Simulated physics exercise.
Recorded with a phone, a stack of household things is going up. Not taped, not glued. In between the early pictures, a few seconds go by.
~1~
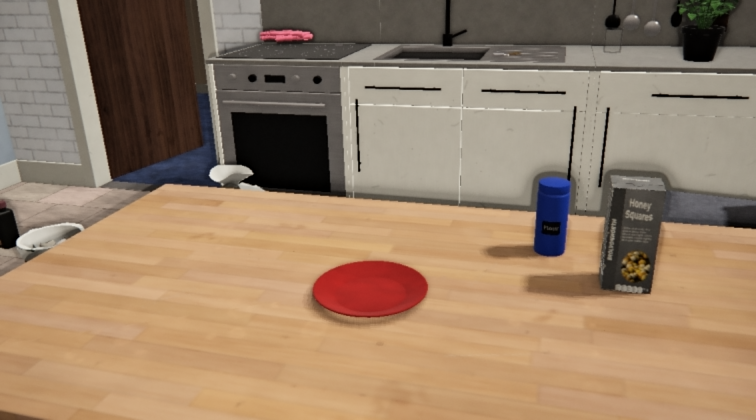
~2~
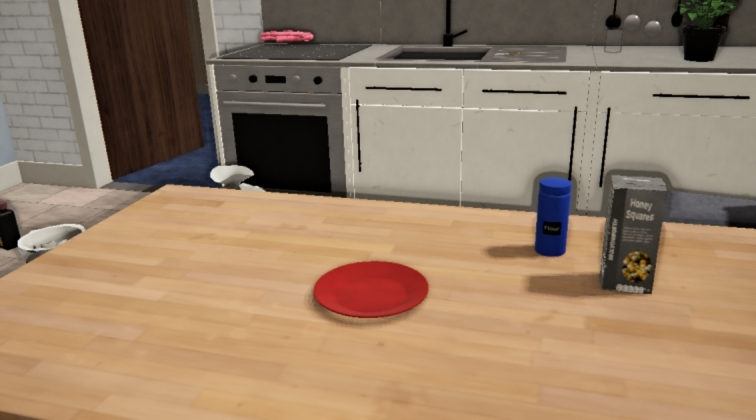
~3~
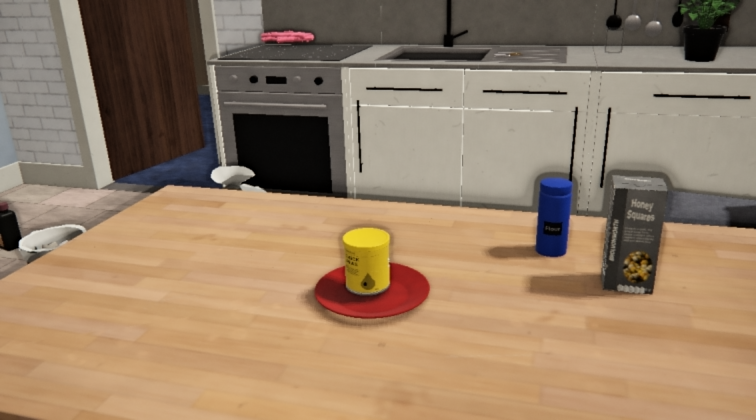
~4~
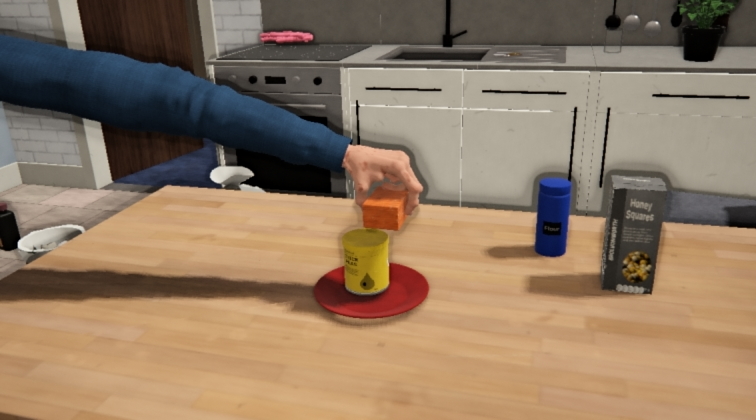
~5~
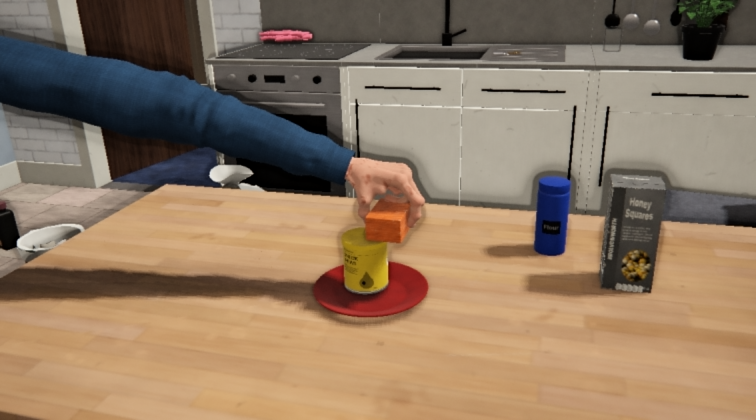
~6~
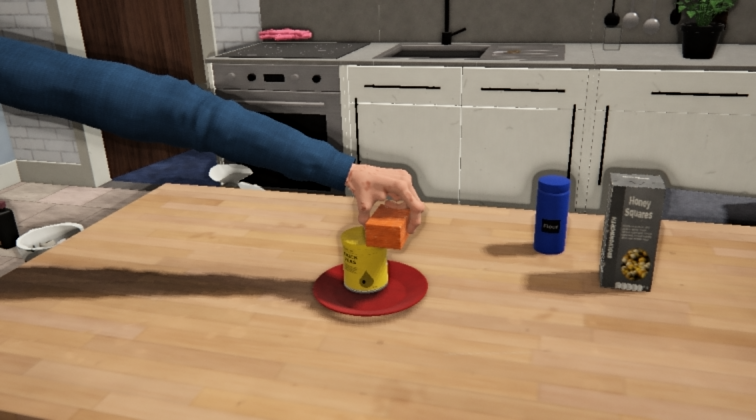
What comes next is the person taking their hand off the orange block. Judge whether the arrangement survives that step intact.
The pile will not survive intact.
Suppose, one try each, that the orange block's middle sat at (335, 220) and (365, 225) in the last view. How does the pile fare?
Result of try one: The pile tips over; result of try two: The pile remains stable.
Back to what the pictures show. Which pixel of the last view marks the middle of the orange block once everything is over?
Around (405, 271).
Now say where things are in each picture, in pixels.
In the first frame, the last thing is not in view yet; blue jar (552, 217).
In the second frame, the last thing is not in view yet; red plate (371, 291).
In the third frame, the last thing is not in view yet; blue jar (554, 217).
The fourth frame shows coming down; orange block (388, 207); red plate (372, 292).
The fifth frame shows coming down; orange block (390, 220); blue jar (552, 216).
The sixth frame shows in place under the hand; orange block (390, 226); red plate (371, 289).
Then, 0.40 s later than the last frame, orange block now fallen.
Then, 1.40 s later than the last frame, nothing new.
When it is over, fallen, orange block; the other 4 as before. End places, in pixels of the last picture, orange block near (405, 271). The pile loses its balance.
